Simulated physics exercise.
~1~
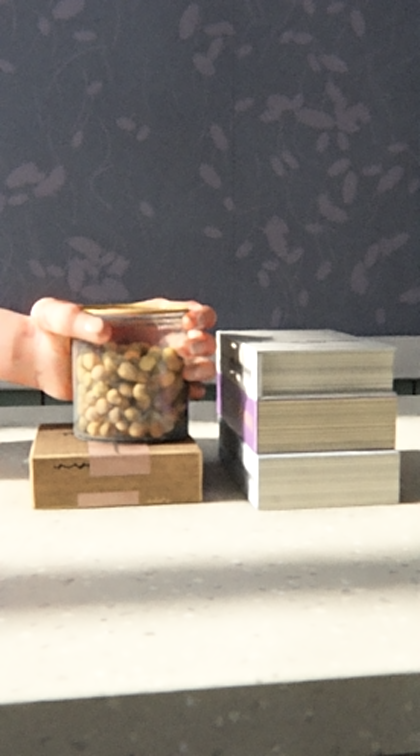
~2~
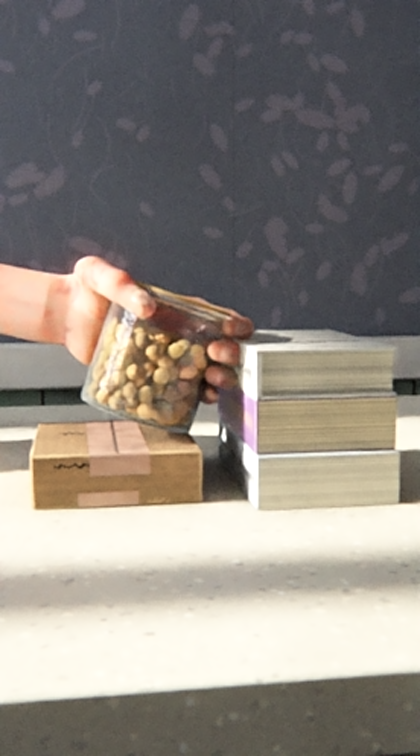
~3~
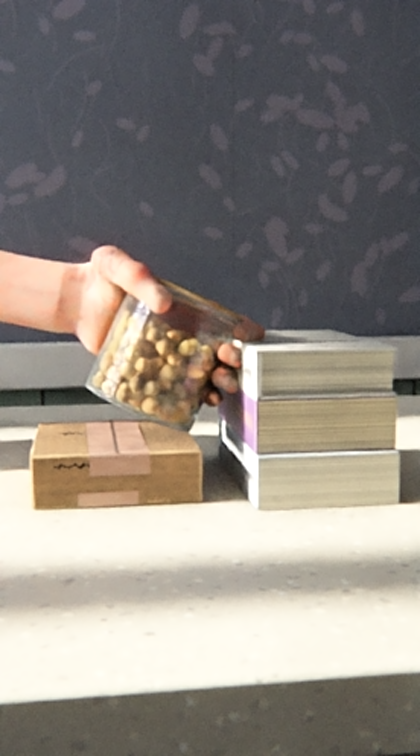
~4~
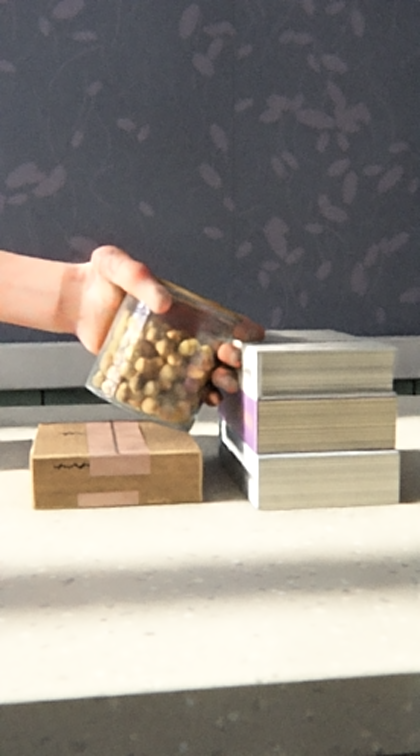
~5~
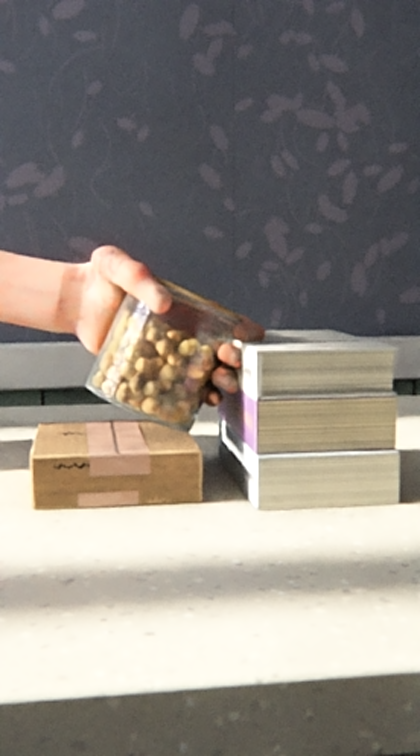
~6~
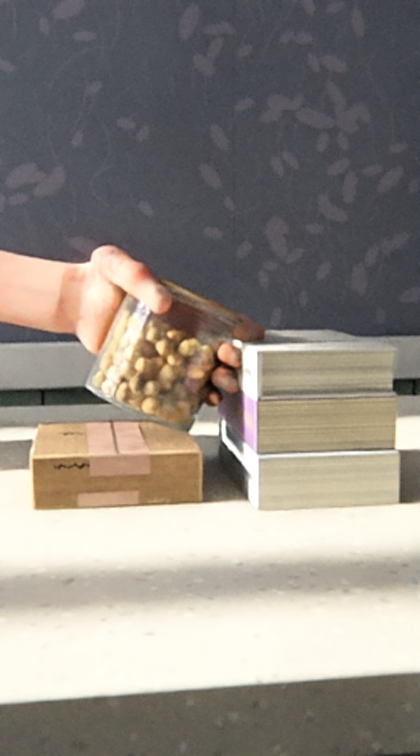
A hand lifted a glass jar of round, tan nuts or beans off a small cardboard box, tipped it to the right until it leaned against a stack of three thick books, and held it there with everything still inside.
